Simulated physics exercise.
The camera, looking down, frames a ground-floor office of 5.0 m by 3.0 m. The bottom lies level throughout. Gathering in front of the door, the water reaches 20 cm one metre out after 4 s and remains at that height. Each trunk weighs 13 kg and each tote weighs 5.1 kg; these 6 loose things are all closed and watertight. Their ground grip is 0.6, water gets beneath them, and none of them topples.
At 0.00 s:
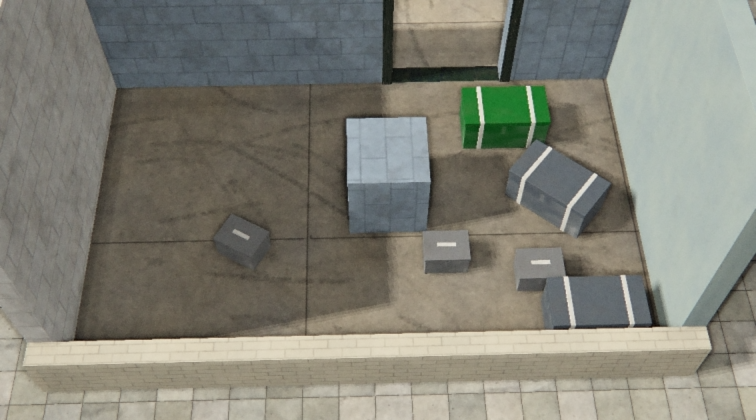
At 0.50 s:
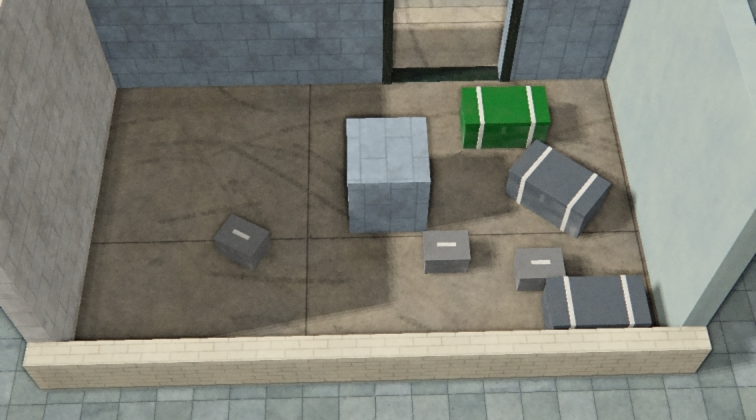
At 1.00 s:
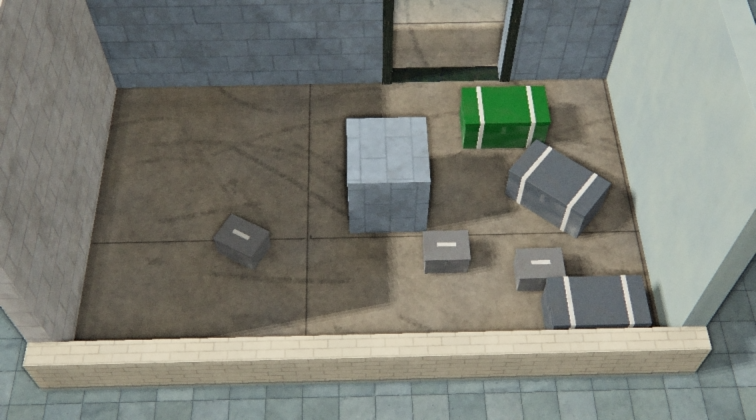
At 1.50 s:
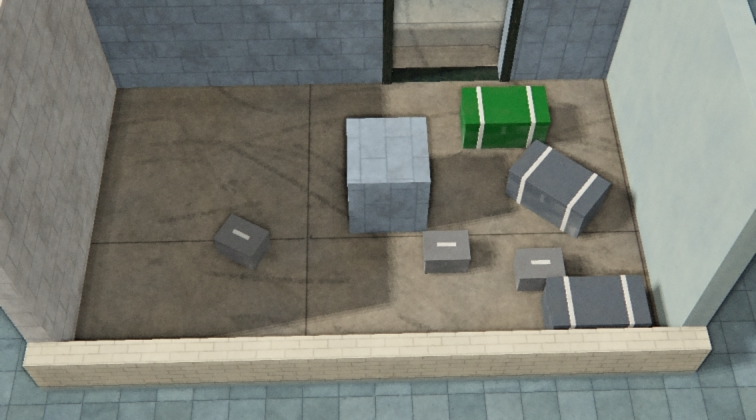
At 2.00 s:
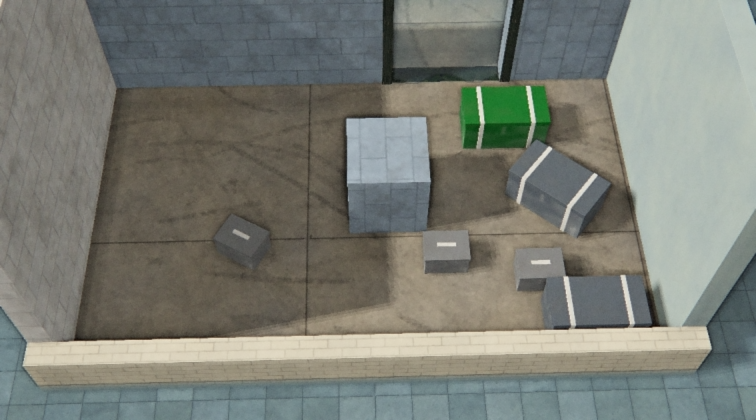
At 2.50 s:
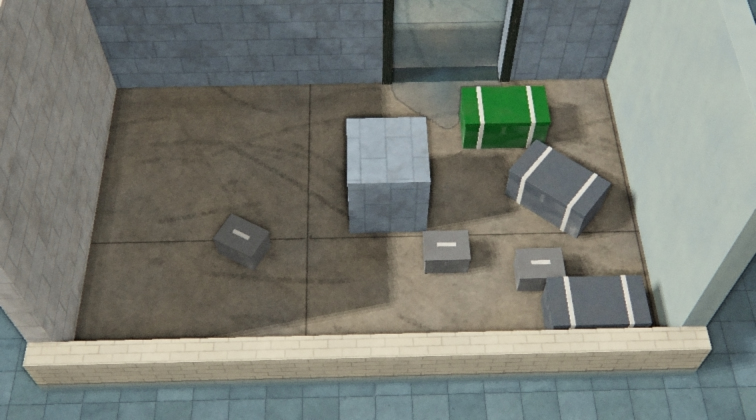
Water spread over the pale paving outside and showed behind the doorway, then a little crept onto the floor just inside, while the green trunk and the gray boxes around the block stayed put.
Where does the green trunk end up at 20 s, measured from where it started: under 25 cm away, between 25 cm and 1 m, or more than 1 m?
It ends up more than 1 m away.
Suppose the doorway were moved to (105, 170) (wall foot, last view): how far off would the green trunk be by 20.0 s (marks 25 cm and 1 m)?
So the green trunk is well away by then.
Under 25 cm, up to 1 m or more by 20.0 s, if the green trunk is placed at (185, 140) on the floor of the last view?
Looks like it is pushed slightly.
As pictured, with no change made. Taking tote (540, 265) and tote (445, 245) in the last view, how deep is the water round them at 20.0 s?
First roughly 16 cm, second roughly 15 cm.
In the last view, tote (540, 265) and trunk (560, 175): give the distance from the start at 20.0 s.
In turn: 400 cm, 40 cm.
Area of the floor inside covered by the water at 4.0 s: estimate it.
I'd put it close to 3.5 m2.
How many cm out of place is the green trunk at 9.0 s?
It has shifted about 100 cm.
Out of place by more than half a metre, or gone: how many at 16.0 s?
The number I get is 6.
After 4.0 s the green trunk is near (517, 128), 0.3 m from its start, aground; 0 afloat.
After 9.0 s the green trunk is near (569, 167), 0.9 m from its start, afloat; 4 afloat.
After 16.0 s the green trunk is near (476, 145), 0.6 m from its start, afloat; 6 afloat.
After 20.0 s the green trunk is near (532, 276), 1.9 m from its start, afloat; 6 afloat.
